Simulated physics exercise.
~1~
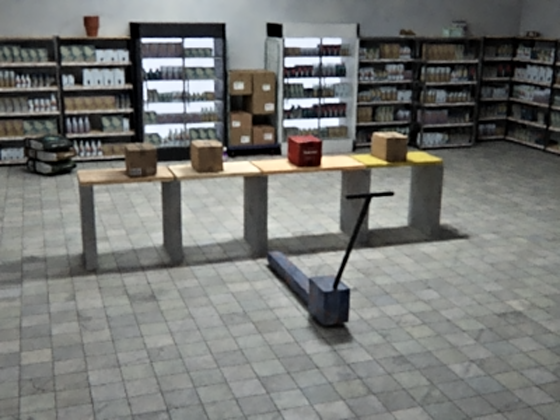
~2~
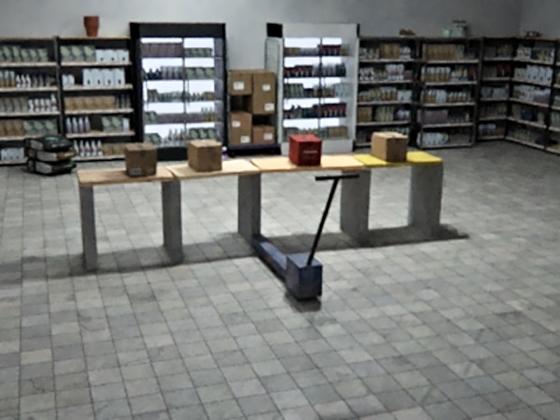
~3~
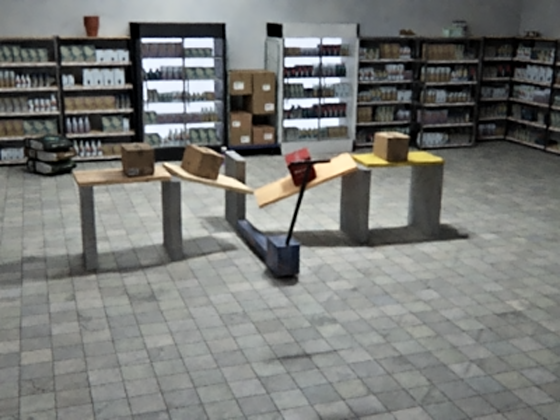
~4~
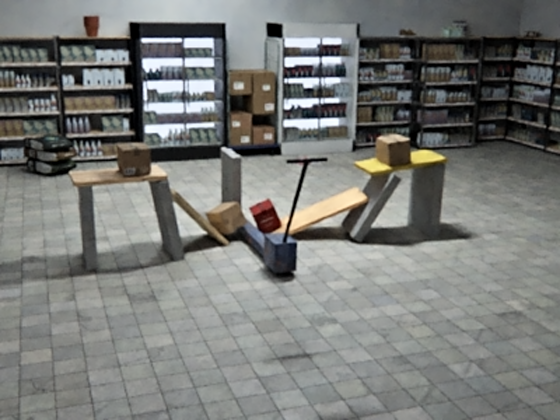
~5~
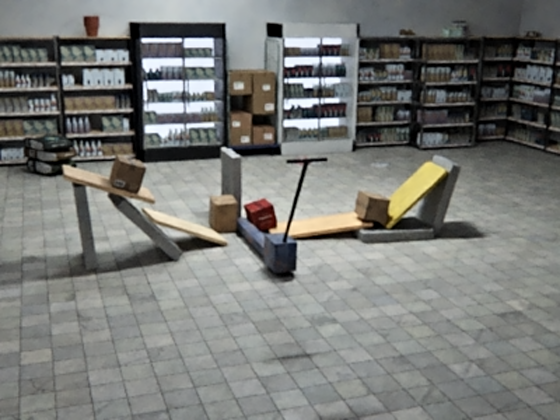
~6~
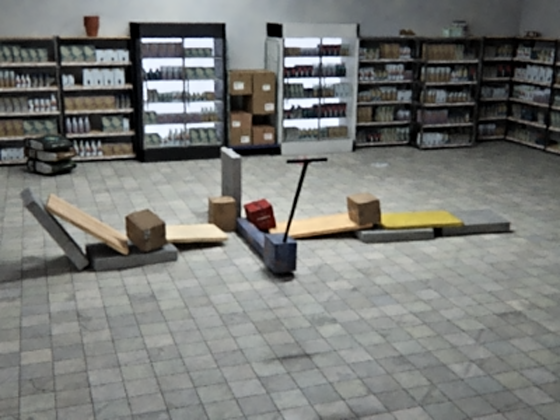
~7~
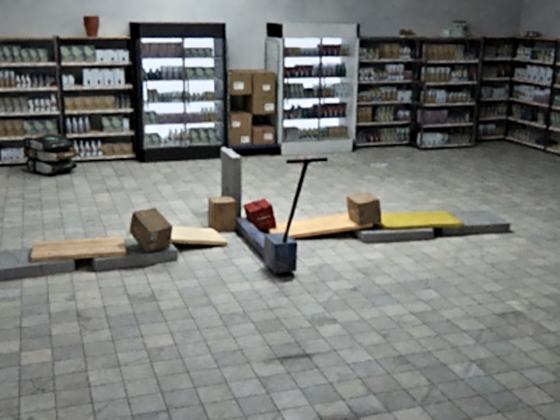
A row of boards holding cartons collapses outward after a jack pushes in, leaving one upright standing.
